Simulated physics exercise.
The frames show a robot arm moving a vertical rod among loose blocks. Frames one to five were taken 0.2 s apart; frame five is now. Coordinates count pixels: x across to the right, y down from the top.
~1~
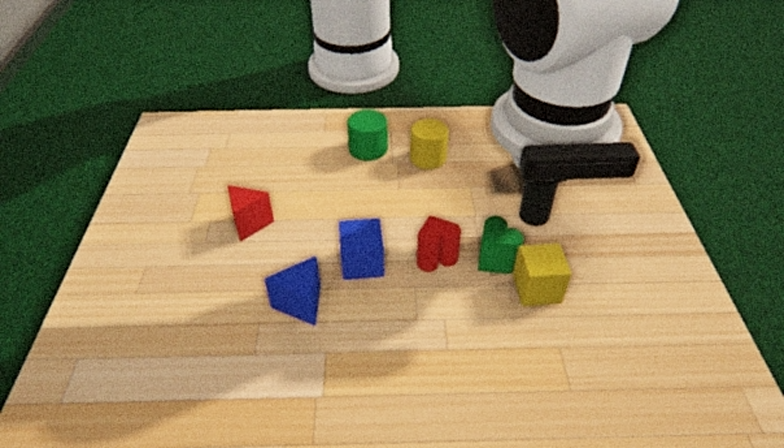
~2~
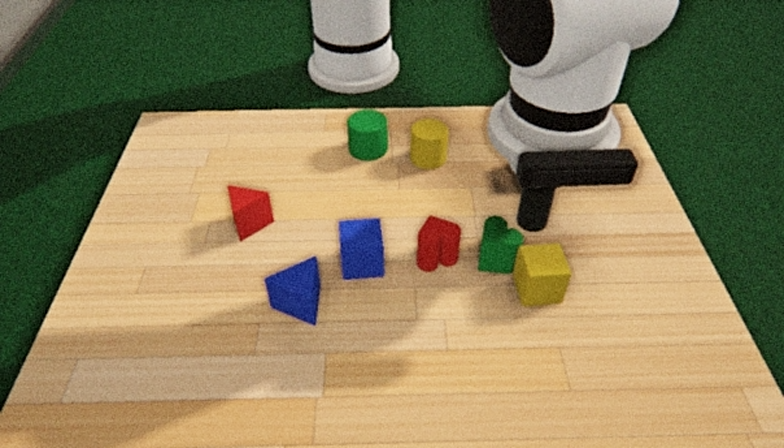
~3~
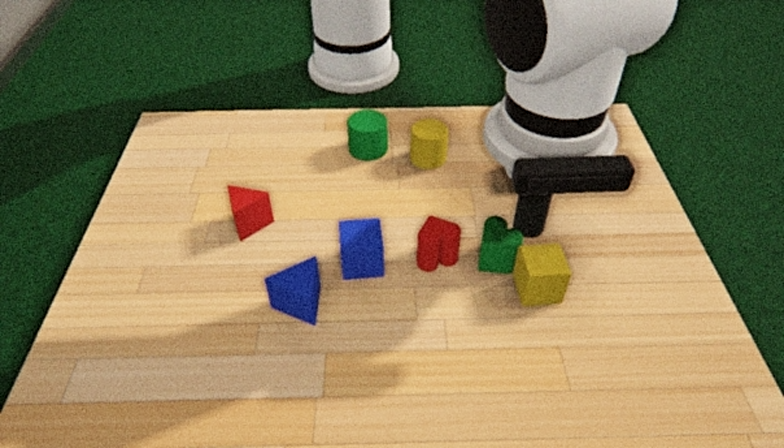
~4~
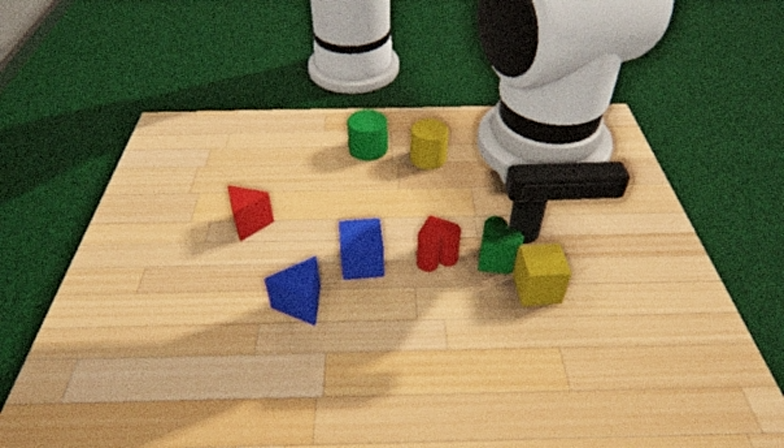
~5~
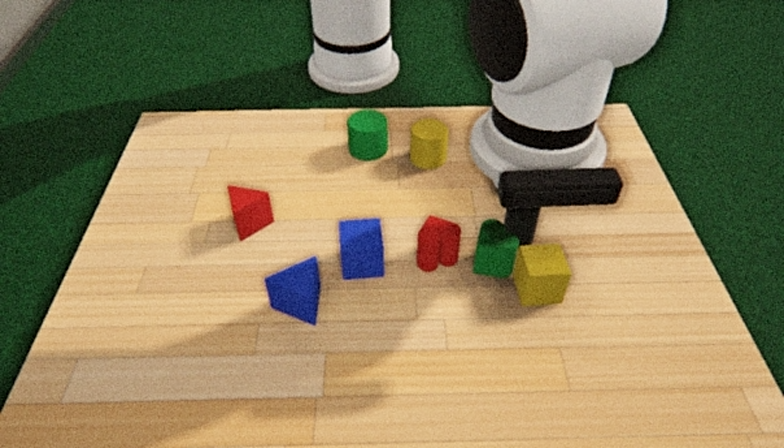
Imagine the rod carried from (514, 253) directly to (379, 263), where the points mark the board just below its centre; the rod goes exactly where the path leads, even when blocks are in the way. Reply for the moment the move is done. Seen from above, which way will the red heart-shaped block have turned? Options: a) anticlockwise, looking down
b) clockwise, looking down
Correct choice: B.
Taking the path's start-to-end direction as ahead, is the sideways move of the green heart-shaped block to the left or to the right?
Left side.
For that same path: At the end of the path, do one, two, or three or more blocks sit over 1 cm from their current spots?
Blocks moved: Three or more.
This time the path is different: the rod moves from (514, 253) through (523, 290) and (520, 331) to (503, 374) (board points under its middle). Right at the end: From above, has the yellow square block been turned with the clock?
No, that is not how it ends up.
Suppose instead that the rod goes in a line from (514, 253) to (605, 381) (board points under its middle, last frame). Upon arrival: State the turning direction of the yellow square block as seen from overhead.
Looking down, my answer is that the yellow square block rotates anticlockwise.
What follows on the original path. One third of the way, rod at (471, 242); red heart-shaped block at (421, 231), turned 35° clockwise; green heart-shaped block at (463, 246), turned 35° anticlockwise.
Two thirds of the way, rod at (424, 246); blue square block at (349, 235); red heart-shaped block at (394, 237), turned 50° clockwise; green heart-shaped block at (453, 251), turned 70° anticlockwise.
At the end, rod at (379, 250); blue square block at (316, 238), turned 35° clockwise; red heart-shaped block at (353, 250), turned 20° clockwise; green heart-shaped block at (453, 251), turned 70° anticlockwise; yellow square block in place.
